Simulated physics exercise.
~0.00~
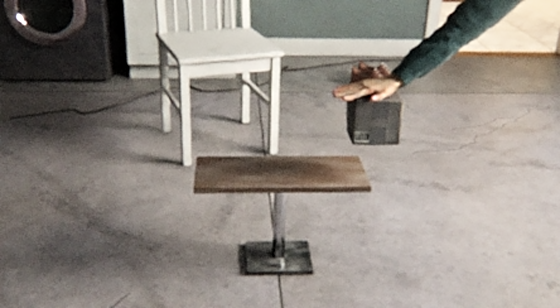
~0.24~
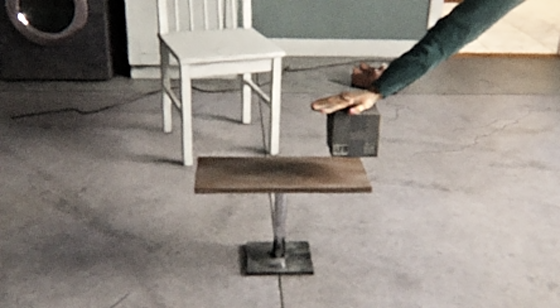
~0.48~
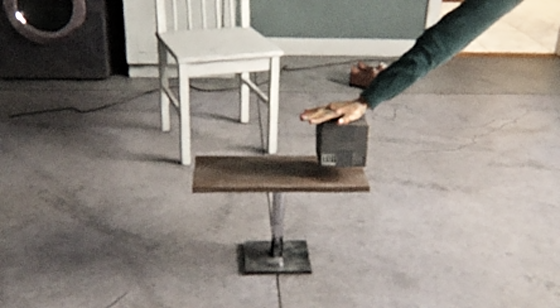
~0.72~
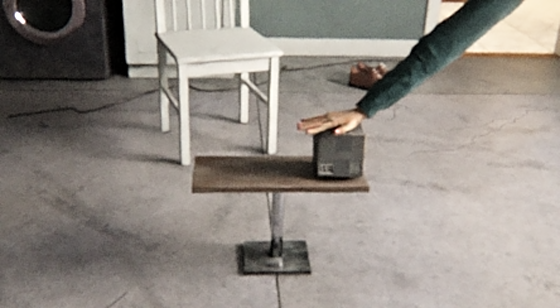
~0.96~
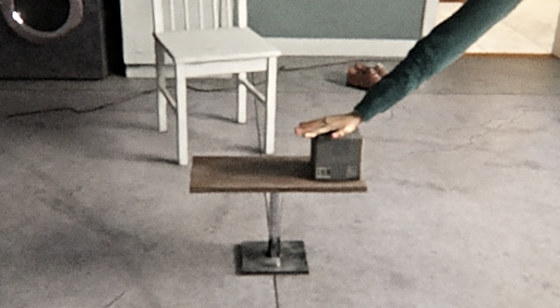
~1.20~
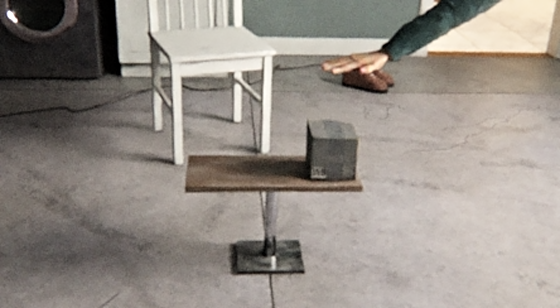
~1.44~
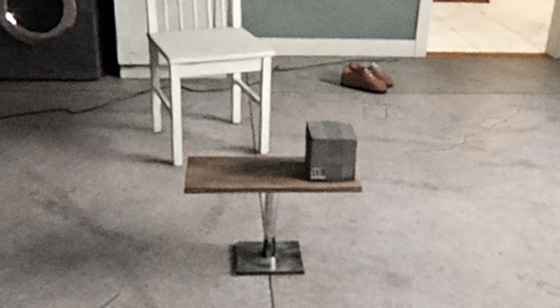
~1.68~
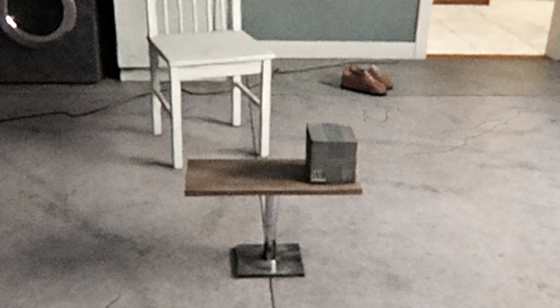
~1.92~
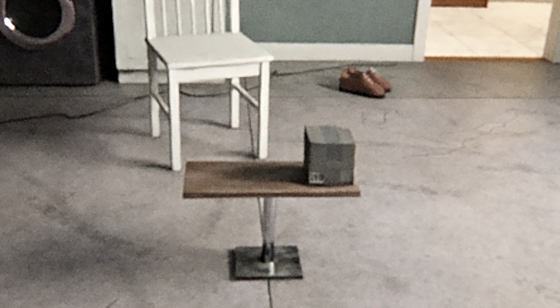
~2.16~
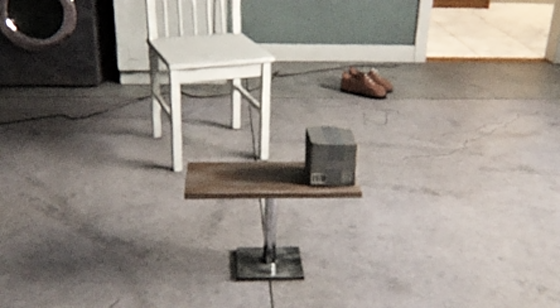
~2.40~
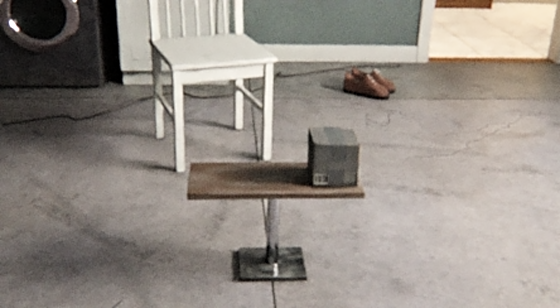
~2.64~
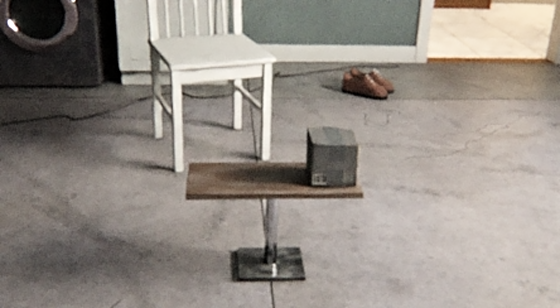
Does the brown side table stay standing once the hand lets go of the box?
Yes, the brown side table stays flat on its foot, with the box still resting near the right end of its top.
